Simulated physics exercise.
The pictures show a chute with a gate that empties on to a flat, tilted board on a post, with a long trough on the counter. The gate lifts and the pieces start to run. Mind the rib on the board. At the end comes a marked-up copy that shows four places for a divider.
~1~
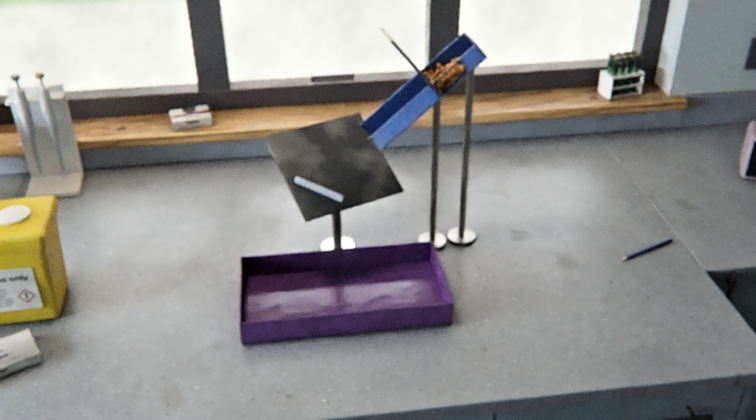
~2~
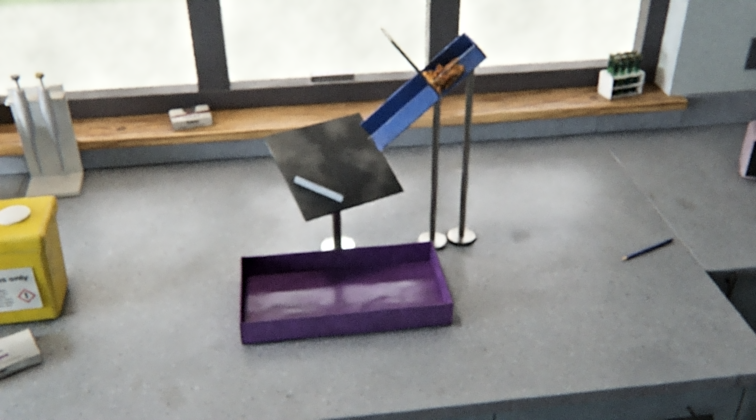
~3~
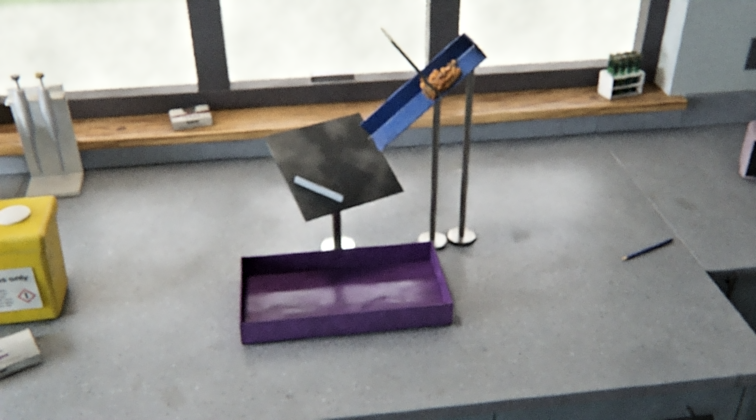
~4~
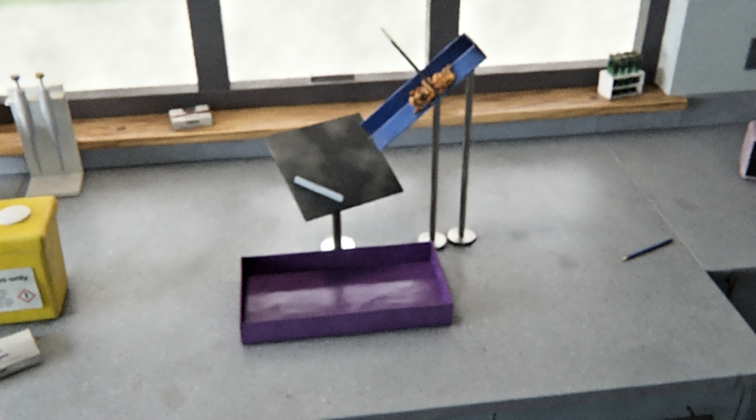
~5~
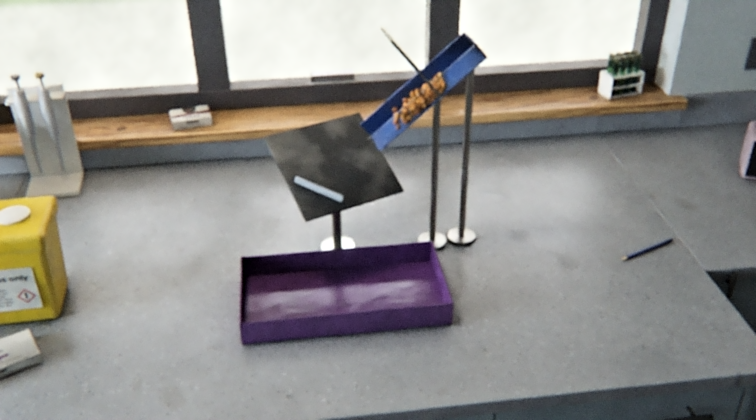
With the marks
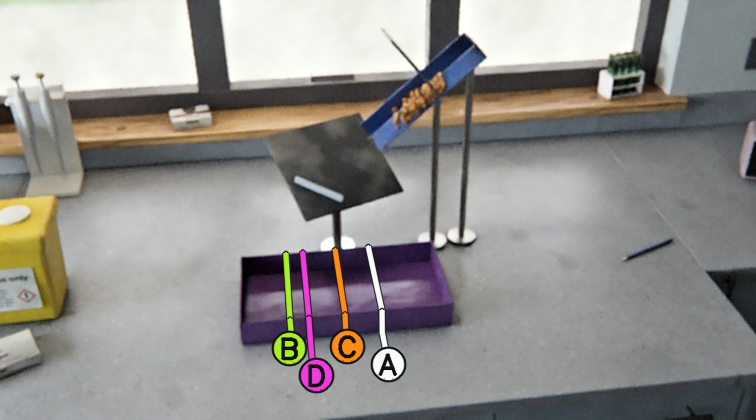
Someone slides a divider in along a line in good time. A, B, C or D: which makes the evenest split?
A is best.
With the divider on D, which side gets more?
The right side.
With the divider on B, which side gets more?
Right.
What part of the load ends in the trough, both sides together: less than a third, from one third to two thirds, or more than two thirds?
About that: More than two thirds.
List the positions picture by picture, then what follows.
The first picture shows load behind the gate at (443, 73), roasted chickpeas; lip of the chute at (376, 144), sloping fairly steeply.
The second picture shows middle of the board at (334, 164), tilted fairly steeply; middle of its low edge at (357, 205); of its high edge at (313, 124).
The third picture shows front corners of the trough at (240, 323) and (453, 303), empty; front of the load at (425, 92).
The fourth picture shows middle of the load at (429, 88); its front at (416, 112), about a third of the way to the lip; rib from (296, 176) to (343, 197).
The fifth picture shows middle of the load at (420, 95); its front at (398, 127), about two thirds of the way to the lip.
On the marked copy, line A crosses the front rim at (381, 310); line B crosses the front rim at (289, 318); line C crosses the front rim at (344, 313); line D crosses the front rim at (308, 317).
Choosing A, of what is caught, about half on the left of the divider, about half on the right.
Choosing B, of what is caught, none on the left of the divider, all on the right.
Choosing C, of what is caught, a small part on the left of the divider, nearly all on the right.
Choosing D, of what is caught, a stray few on the left of the divider, nearly all on the right.
